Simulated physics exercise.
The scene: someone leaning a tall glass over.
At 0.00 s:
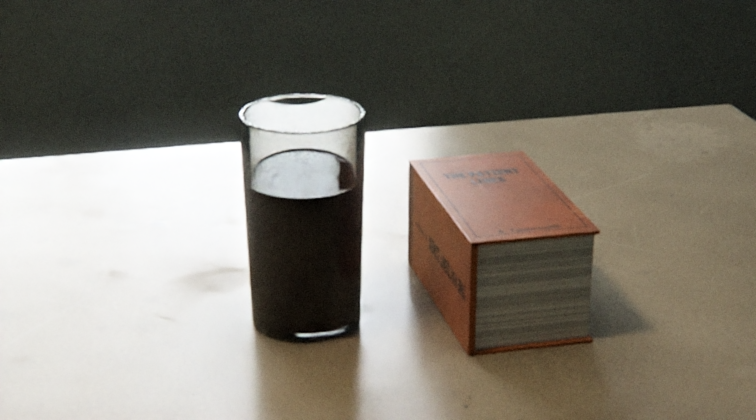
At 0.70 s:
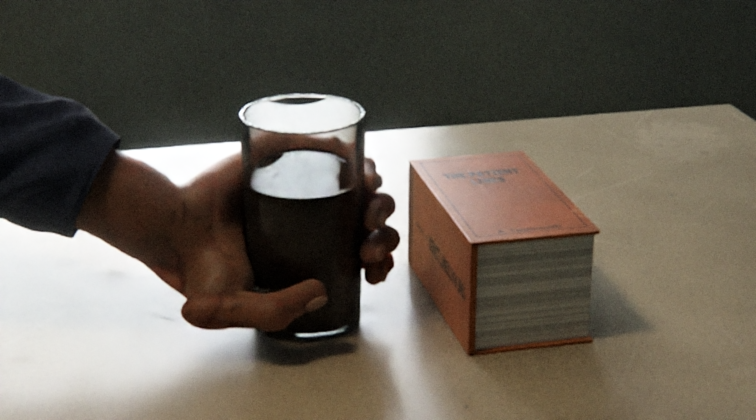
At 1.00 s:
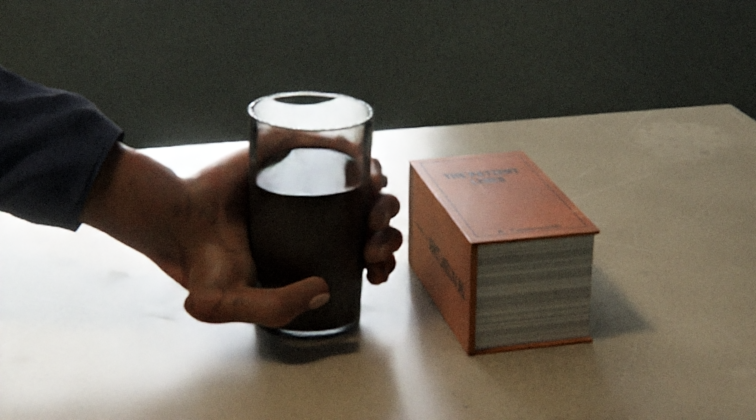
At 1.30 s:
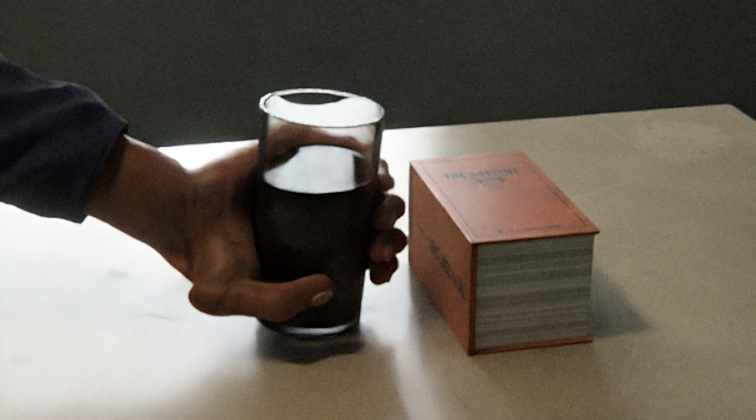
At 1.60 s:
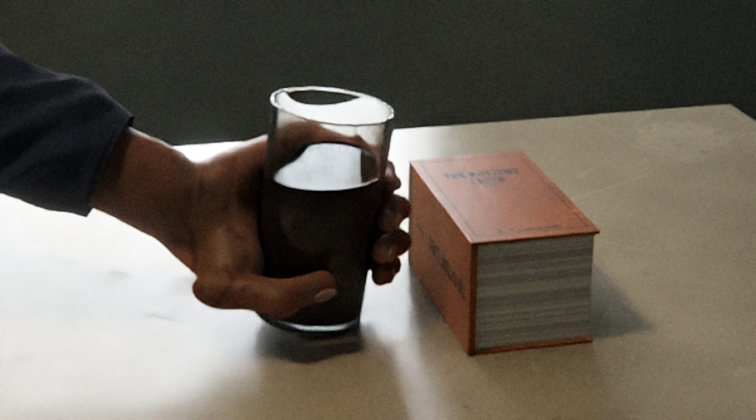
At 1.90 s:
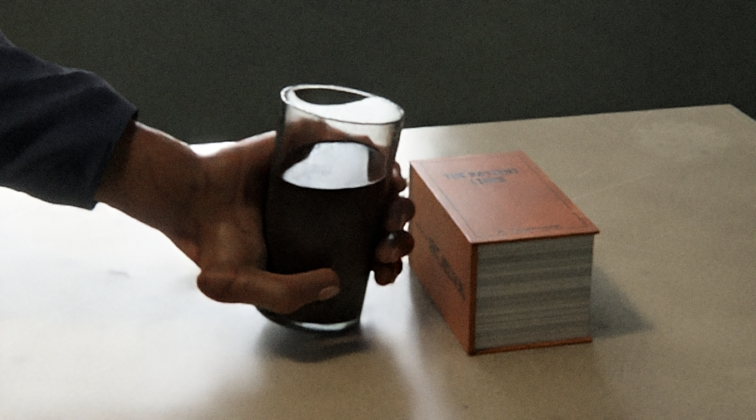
On a pale tabletop, a hand gripping a tall glass of dark liquid, then slowly leaning it right towards a thick red book.
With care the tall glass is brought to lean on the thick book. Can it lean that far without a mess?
As it turns out, it holds.
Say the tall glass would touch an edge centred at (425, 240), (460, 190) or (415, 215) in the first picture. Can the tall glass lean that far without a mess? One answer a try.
One after the other: Stays dry, is safe, loses none.
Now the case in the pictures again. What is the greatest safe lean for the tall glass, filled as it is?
About 50°.
After 2.5 s, the tall glass leans by about 20°; nothing has left it.
After 3.1 s, the tall glass leans by about 30°; nothing has left it.
After 4.5 s, the tall glass leans by about 35°, against the thick book; nothing has left it.
